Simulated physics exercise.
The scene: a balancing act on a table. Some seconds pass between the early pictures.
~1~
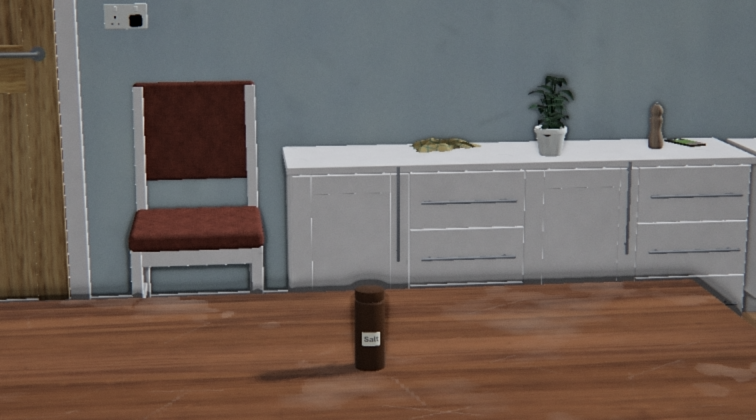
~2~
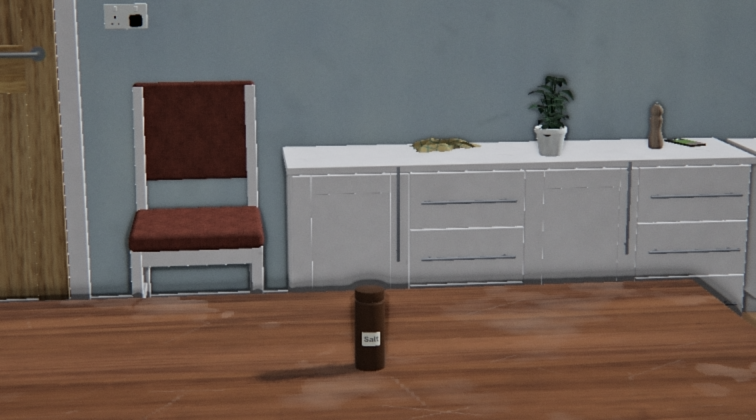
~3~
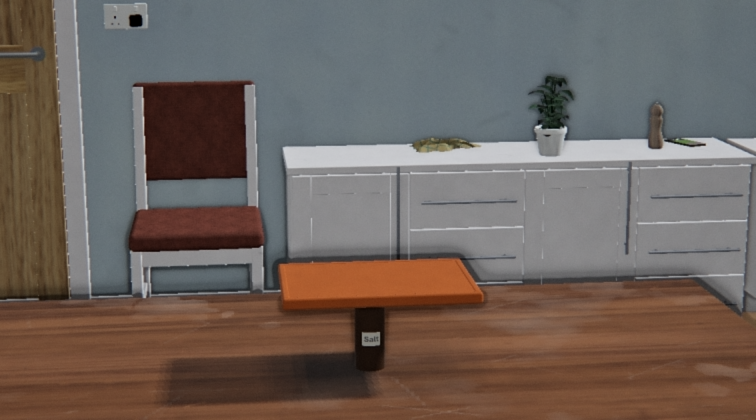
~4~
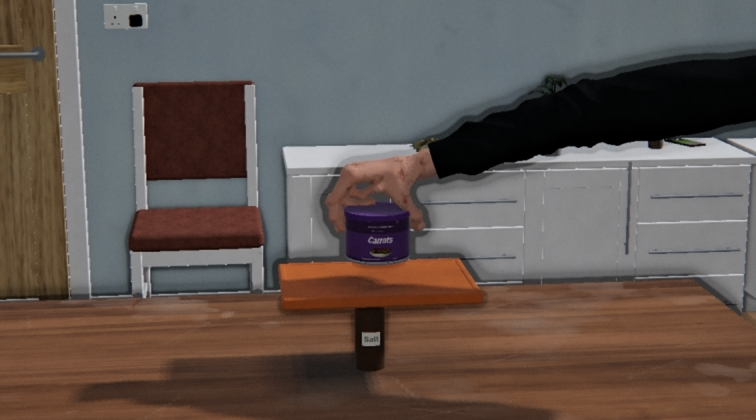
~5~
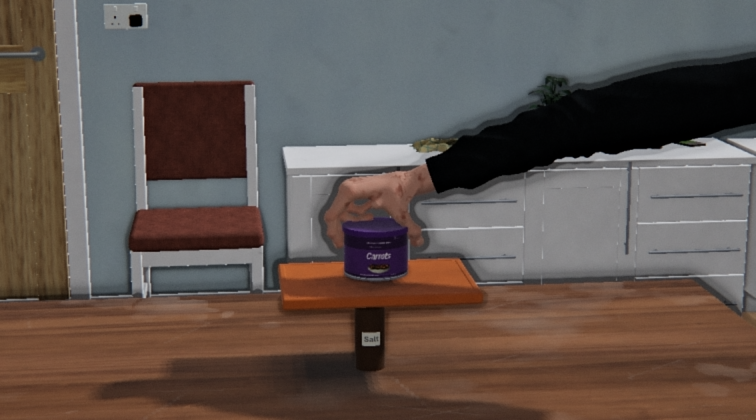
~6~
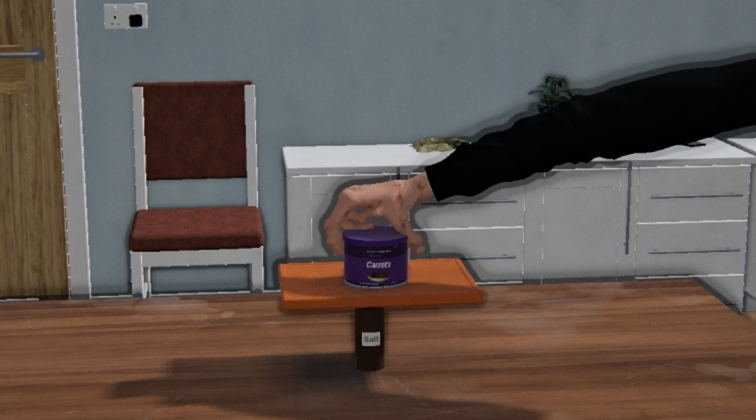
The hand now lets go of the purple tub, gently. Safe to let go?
In the end the stack stays up.
Then, 0.50 s after the last picture, nothing has stirred.
Then, 1.30 s after the last picture, purple tub resting near (376, 258).
At rest, all 3 in place. Seen from the same camera at the end, purple tub near (376, 258). The stack keeps its balance.
